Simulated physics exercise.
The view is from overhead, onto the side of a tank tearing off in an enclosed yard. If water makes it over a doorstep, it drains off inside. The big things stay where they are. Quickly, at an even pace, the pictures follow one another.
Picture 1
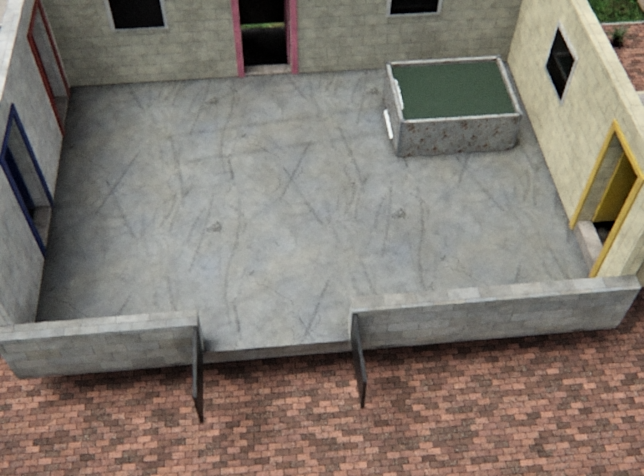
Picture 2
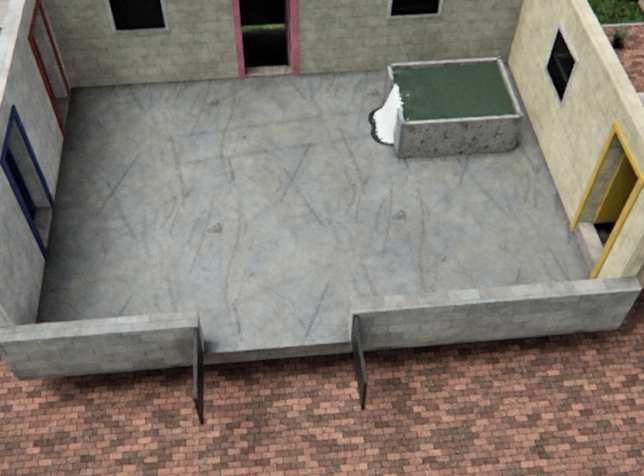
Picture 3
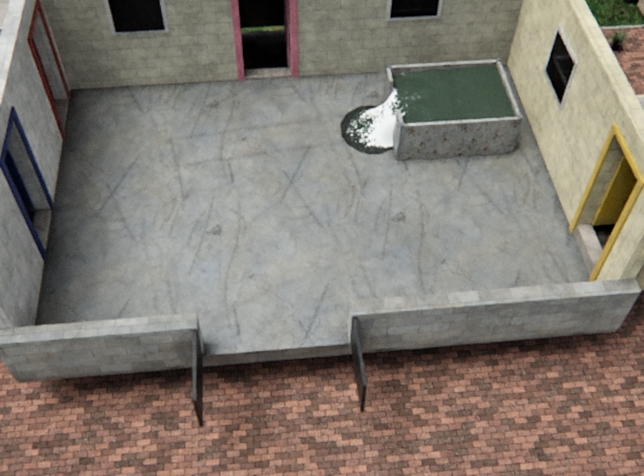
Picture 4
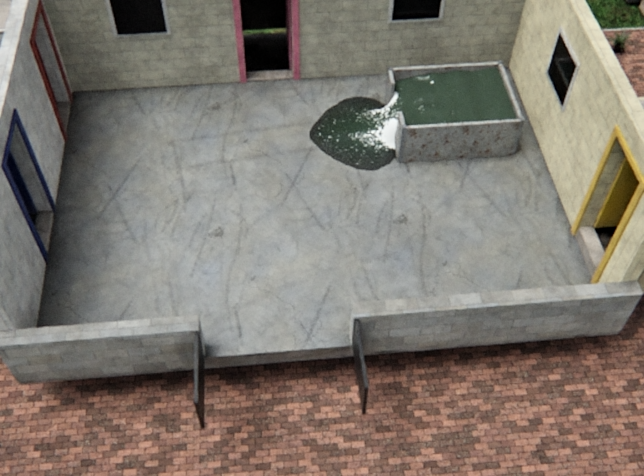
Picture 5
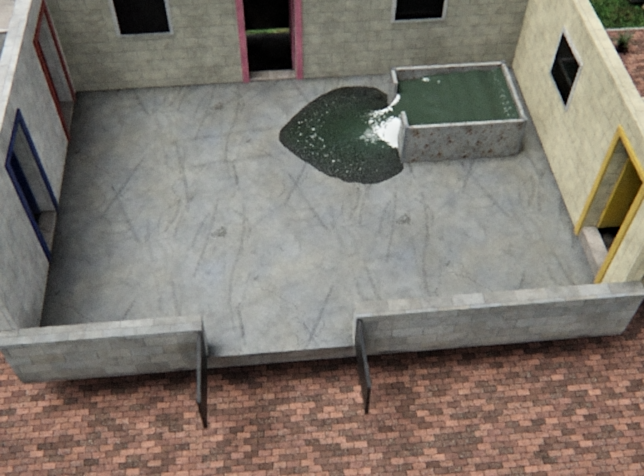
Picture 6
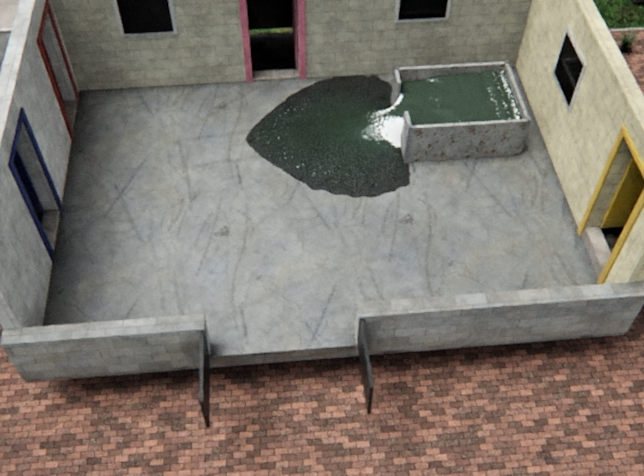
At first, a tank of dark green water sits whole and still near the back right of a walled yard. Its left side then gives way, and white, foaming water bursts out onto the grey floor. The dark pool steadily spreads leftward into a broad, pointed shape, reaching the back wall.
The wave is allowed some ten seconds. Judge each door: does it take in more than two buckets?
Result: The pink door is going to overshoot the allowance. The blue door is going to stay inside the allowance. The red door is going to overshoot the allowance. The yellow door is going to stay inside the allowance.
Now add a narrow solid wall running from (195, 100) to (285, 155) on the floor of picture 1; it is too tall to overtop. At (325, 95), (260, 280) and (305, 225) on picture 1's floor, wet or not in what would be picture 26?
Results in order: Swamped / swamped / swamped.
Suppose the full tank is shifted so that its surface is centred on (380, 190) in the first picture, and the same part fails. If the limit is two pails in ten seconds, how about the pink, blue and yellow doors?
My take: Pink door stays within the limit; blue door overshoots; yellow door stays within the limit.
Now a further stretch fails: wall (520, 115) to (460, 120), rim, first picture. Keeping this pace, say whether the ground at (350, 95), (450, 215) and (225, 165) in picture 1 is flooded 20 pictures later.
Going in your order, I'd say still bare, then drenched, then still bare.
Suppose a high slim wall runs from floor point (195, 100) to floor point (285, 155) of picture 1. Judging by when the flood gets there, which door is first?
It's the door marked pink.
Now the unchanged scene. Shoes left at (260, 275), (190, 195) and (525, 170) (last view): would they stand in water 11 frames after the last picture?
Result, in that order: Wetted / wetted / not wetted.
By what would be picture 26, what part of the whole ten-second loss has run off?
I'd put it near 35 in a hundred.
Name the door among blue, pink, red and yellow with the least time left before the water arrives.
Answer: The door marked pink.
A moment on, water covers 30 % of the floor; the pink door under two buckets in, the blue door not reached, the red door not reached, the yellow door not reached.
Next, water covers 50 % of the floor; the pink door over two buckets in, the blue door not reached, the red door wet at the sill, nothing in, the yellow door not reached.
Then, water covers 60 % of the floor; the pink door over two buckets in, the blue door under two buckets in, the red door over two buckets in, the yellow door not reached.
Later, water covers 55 % of the floor; the pink door over two buckets in, the blue door under two buckets in, the red door far over two buckets in, the yellow door not reached.
In the end, water covers 70 % of the floor; the pink door over two buckets in, the blue door under two buckets in, the red door far over two buckets in, the yellow door not reached.
